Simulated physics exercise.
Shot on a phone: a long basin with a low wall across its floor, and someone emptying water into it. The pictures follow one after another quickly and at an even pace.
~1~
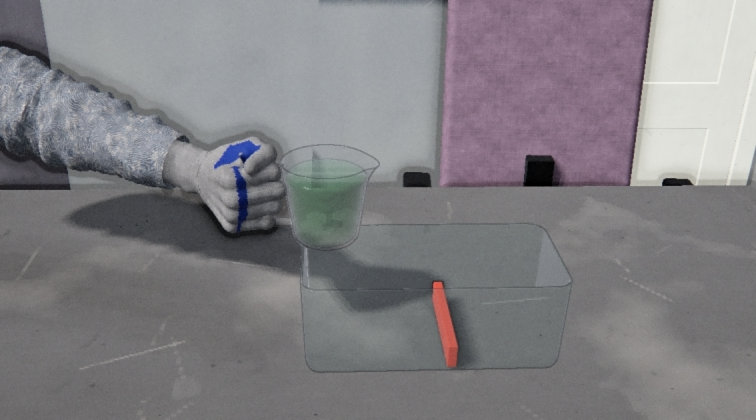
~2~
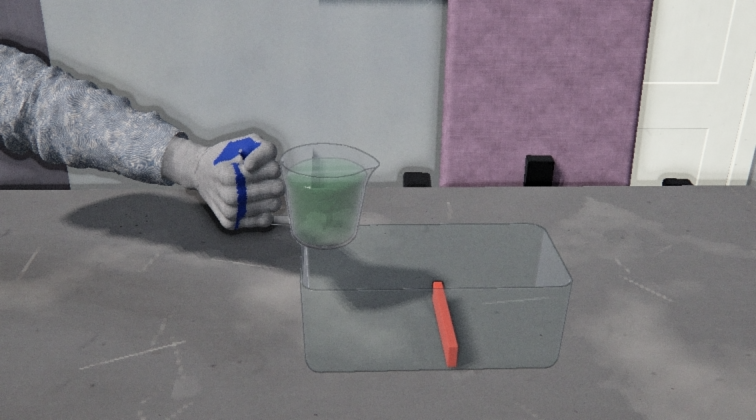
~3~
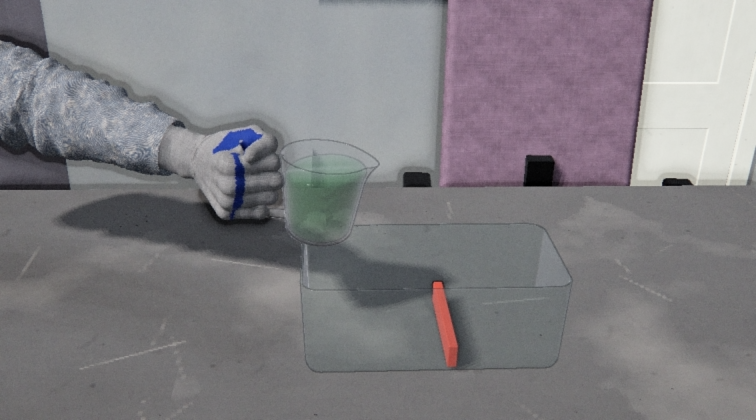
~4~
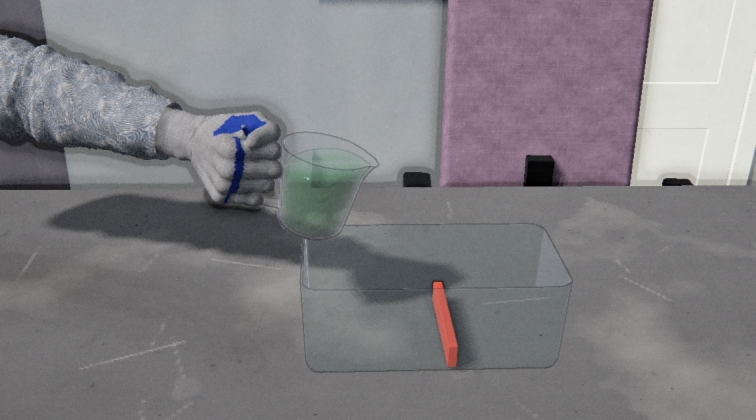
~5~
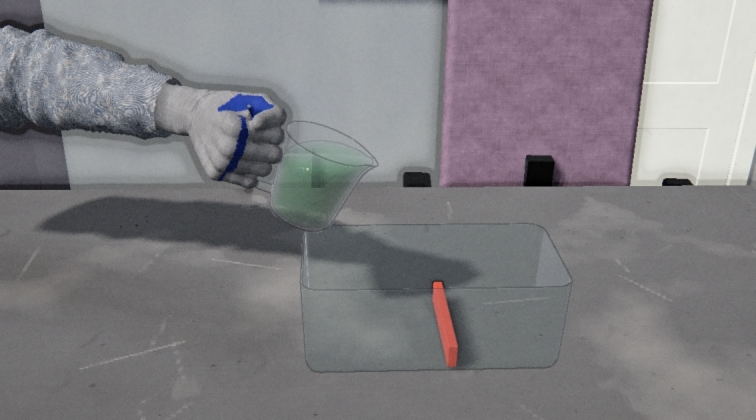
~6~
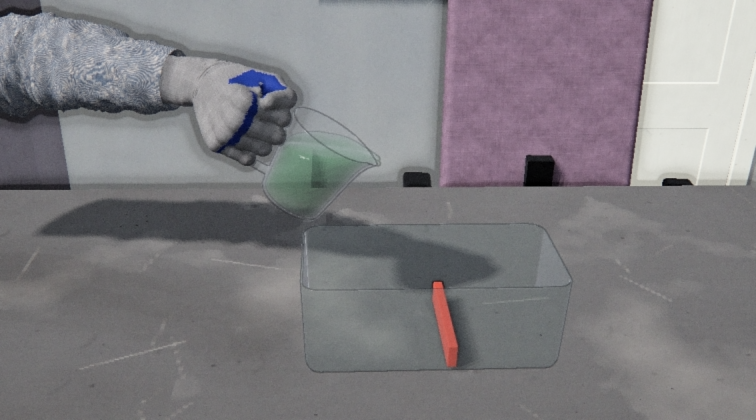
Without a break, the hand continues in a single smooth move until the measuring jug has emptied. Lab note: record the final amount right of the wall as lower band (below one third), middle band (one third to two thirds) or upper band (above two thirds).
I reckon what ends right of the wall tops two thirds.
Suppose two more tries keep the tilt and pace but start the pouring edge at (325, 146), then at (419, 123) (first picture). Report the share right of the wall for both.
Roughly 10 % the first time and roughly 55 % the second.
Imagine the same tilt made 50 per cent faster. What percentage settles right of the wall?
Around 70 percent.
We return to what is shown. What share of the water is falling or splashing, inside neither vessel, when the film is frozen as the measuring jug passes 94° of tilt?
Estimate: 35 per cent, roughly.
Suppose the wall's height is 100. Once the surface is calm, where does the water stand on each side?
I get 10 % for the left and 60 % for the right.
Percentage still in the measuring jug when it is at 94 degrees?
Remaining fraction: Approx. 50 %.
A moment on, the tilt is 94° and 52 per cent is still to pour, 11 is left of the wall and 0 right of it.
Next, the tilt is 110° and 4 per cent is still to pour, 9 is left of the wall and 65 right of it.
Then the tilt is 110° and 0 per cent is still to pour, 18 is left of the wall and 77 right of it.
Later the tilt is 110° and 0 per cent is still to pour, 21 is left of the wall and 76 right of it.
At rest 21 per cent lies left of the wall, 76 right of it and 3 outside.
